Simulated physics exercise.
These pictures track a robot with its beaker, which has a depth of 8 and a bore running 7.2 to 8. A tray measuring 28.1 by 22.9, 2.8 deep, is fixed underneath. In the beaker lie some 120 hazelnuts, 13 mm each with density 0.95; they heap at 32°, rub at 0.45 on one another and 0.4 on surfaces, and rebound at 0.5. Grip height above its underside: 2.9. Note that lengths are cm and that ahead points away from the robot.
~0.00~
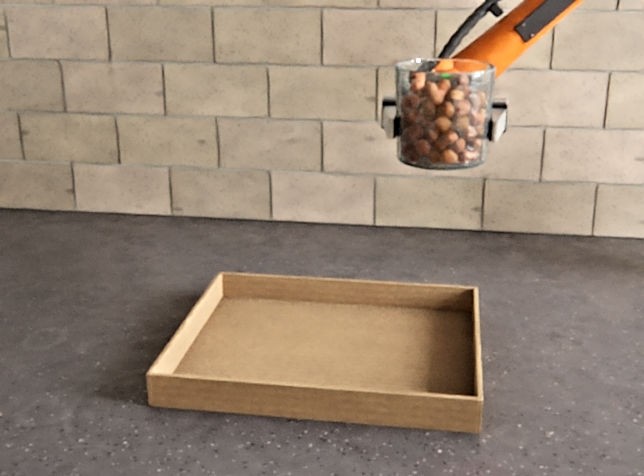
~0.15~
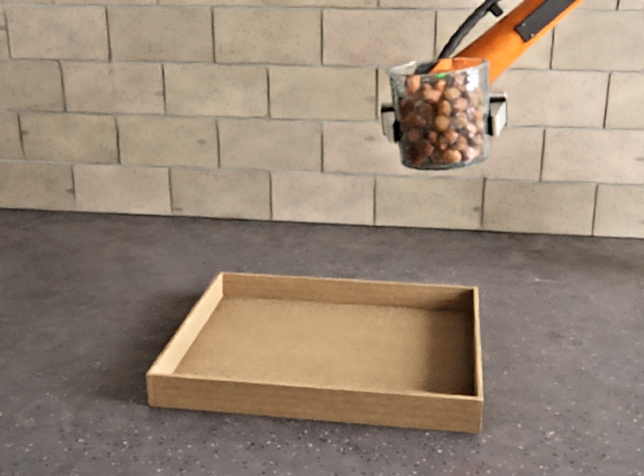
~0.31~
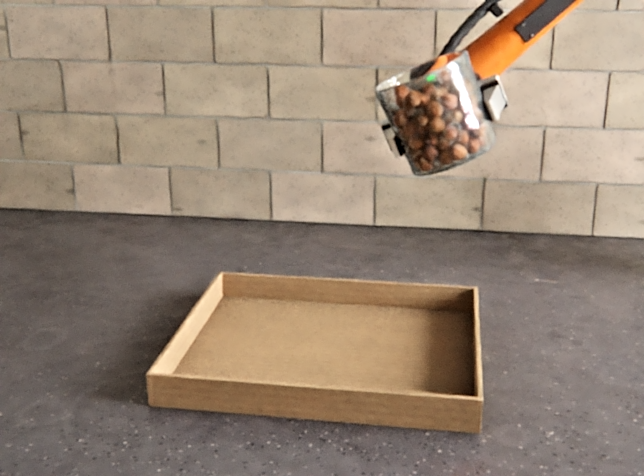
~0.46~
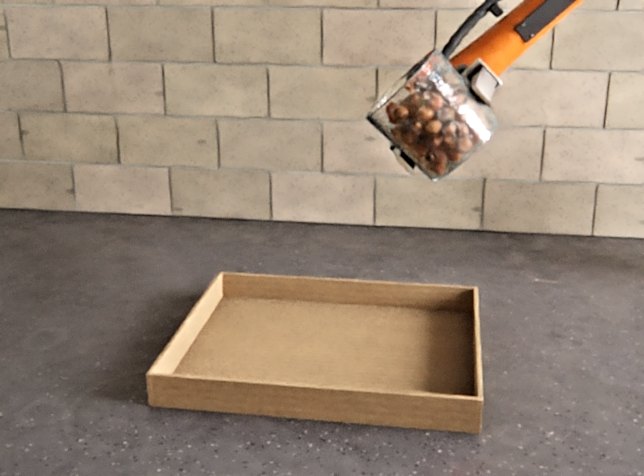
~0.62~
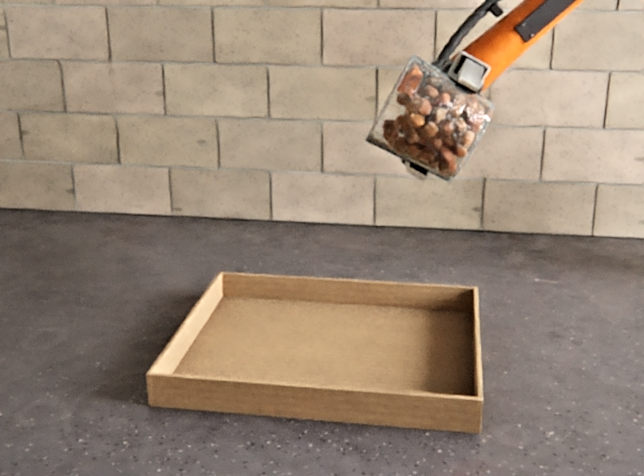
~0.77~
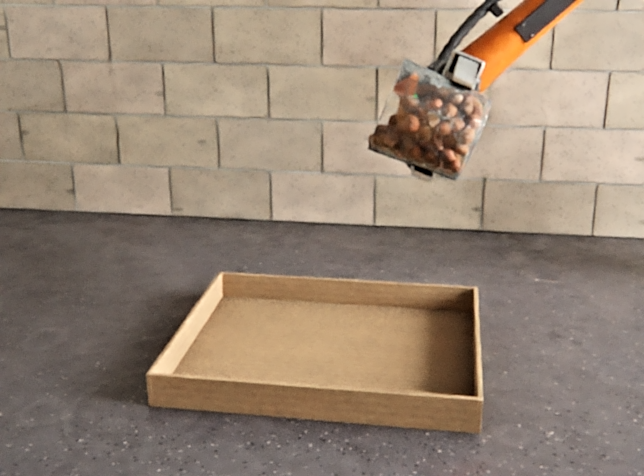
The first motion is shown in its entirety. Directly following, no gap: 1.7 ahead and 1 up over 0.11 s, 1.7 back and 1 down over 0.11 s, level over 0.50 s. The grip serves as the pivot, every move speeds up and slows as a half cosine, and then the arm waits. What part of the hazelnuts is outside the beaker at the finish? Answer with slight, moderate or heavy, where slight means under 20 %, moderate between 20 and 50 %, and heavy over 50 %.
Slight, under 20 %.
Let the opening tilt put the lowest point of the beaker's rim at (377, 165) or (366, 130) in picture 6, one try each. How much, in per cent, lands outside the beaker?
I'd put them at some 40 and 0 in a hundred.
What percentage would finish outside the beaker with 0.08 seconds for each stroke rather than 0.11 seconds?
In that case some 20 per cent.
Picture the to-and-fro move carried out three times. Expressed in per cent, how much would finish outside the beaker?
20 per cent or so.
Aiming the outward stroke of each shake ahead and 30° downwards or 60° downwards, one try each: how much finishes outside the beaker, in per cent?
You'd get some 0 per cent with the first setting and some 0 per cent with the second.
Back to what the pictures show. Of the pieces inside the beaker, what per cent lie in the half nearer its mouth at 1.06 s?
Mouth half: Close to 45 per cent.
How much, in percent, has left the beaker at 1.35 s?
About 10 in a hundred parts are out by then.
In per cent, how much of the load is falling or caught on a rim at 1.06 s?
It amounts to roughly 4 in a hundred.
By 1.06 s, tilted 66° forward, highest piece 25 above the table; 111 in the beaker, 5 in flight or on a rim.
By 1.35 s, tilted 13° forward, highest piece 28 above the table; 107 in the beaker, 8 in the tray, 1 in flight or on a rim.
By 1.69 s, level, highest piece 27 above the table; 107 in the beaker, 8 in the tray, 1 in flight or on a rim.
By 2.74 s, level, highest piece 27 above the table; 107 in the beaker, 9 in the tray.
Final count, 107 in the beaker, 9 in the tray. That is 8 % outside the beaker.
